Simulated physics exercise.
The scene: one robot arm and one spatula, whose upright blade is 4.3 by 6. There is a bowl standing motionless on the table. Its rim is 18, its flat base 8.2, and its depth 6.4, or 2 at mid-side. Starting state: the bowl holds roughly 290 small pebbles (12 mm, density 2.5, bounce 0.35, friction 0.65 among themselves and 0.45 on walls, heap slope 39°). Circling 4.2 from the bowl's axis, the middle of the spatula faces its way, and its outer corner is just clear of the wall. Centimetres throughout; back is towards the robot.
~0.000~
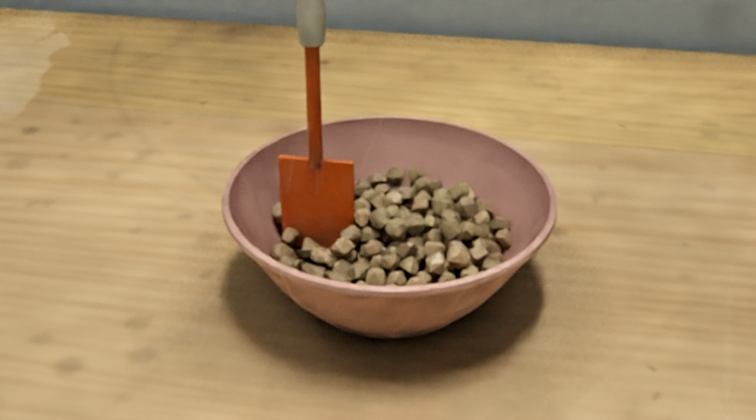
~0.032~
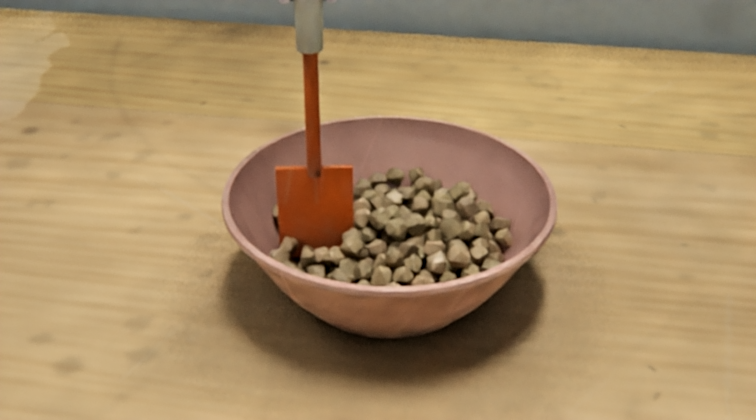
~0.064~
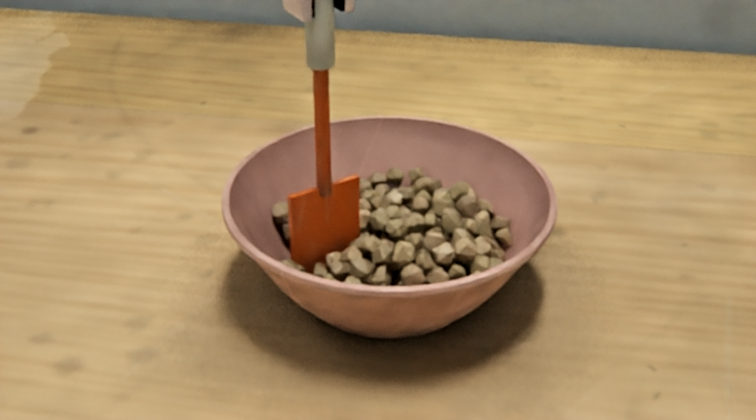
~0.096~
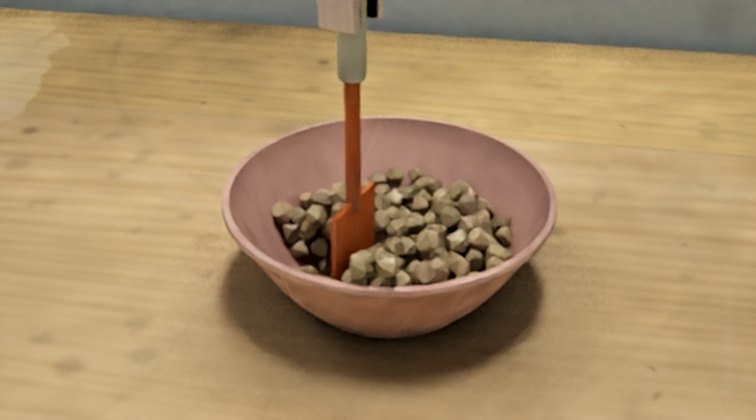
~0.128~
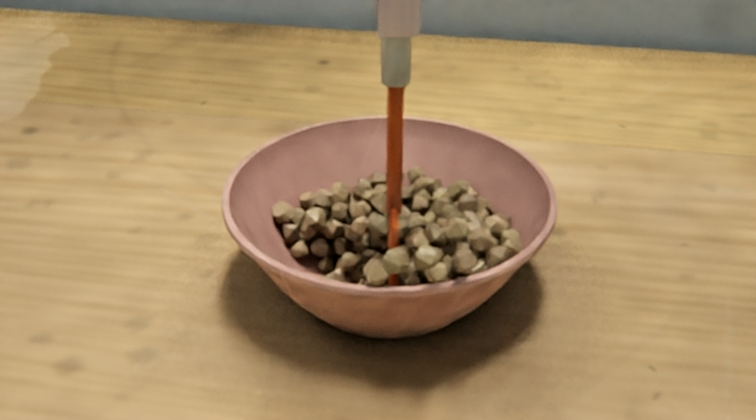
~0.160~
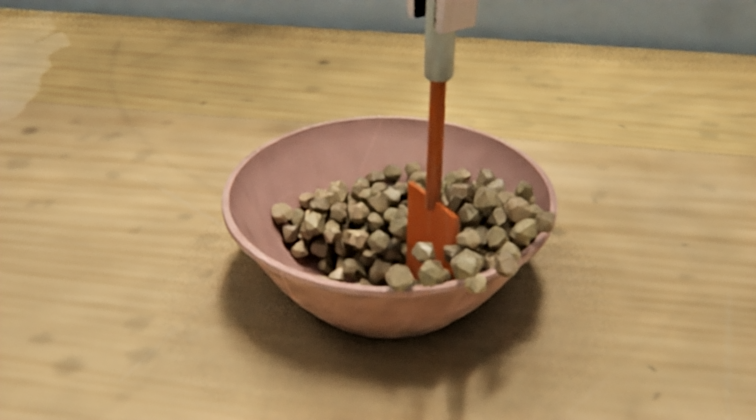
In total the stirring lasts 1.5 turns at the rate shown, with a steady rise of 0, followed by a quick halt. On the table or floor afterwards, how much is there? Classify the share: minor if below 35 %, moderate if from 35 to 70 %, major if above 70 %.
Moderate, from 35 to 70 %.
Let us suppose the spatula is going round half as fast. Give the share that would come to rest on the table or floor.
In that case some 20 per cent.
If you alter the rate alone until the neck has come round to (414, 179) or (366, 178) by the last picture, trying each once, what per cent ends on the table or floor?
It comes to close to 40 per cent and close to 20 per cent.
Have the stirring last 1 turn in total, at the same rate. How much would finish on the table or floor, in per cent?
I'd expect around 35 per cent.
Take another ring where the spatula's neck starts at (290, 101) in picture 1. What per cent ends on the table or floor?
About 15 %.
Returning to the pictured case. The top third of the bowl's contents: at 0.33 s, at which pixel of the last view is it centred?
Roughly pixel (332, 148).
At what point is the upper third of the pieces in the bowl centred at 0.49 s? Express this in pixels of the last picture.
Somewhere around (387, 269), I think.
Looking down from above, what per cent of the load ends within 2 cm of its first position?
Roughly 5 percent of the load.
After 0.33 s, 287° round, highest piece 11 above the table; 225 in the bowl, 25 on the table or floor, 37 in flight or on the tool.
After 0.49 s, 83° round, highest piece 9 above the table; 179 in the bowl, 84 on the table or floor, 24 in flight or on the tool.
After 0.78 s, 180° round, highest piece 7 above the table; 151 in the bowl, 136 on the table or floor.
After 1.48 s, 180° round, highest piece 7 above the table; 151 in the bowl, 136 on the table or floor.
At rest, 151 in the bowl, 136 on the table or floor. That is 47 % on the table or floor.
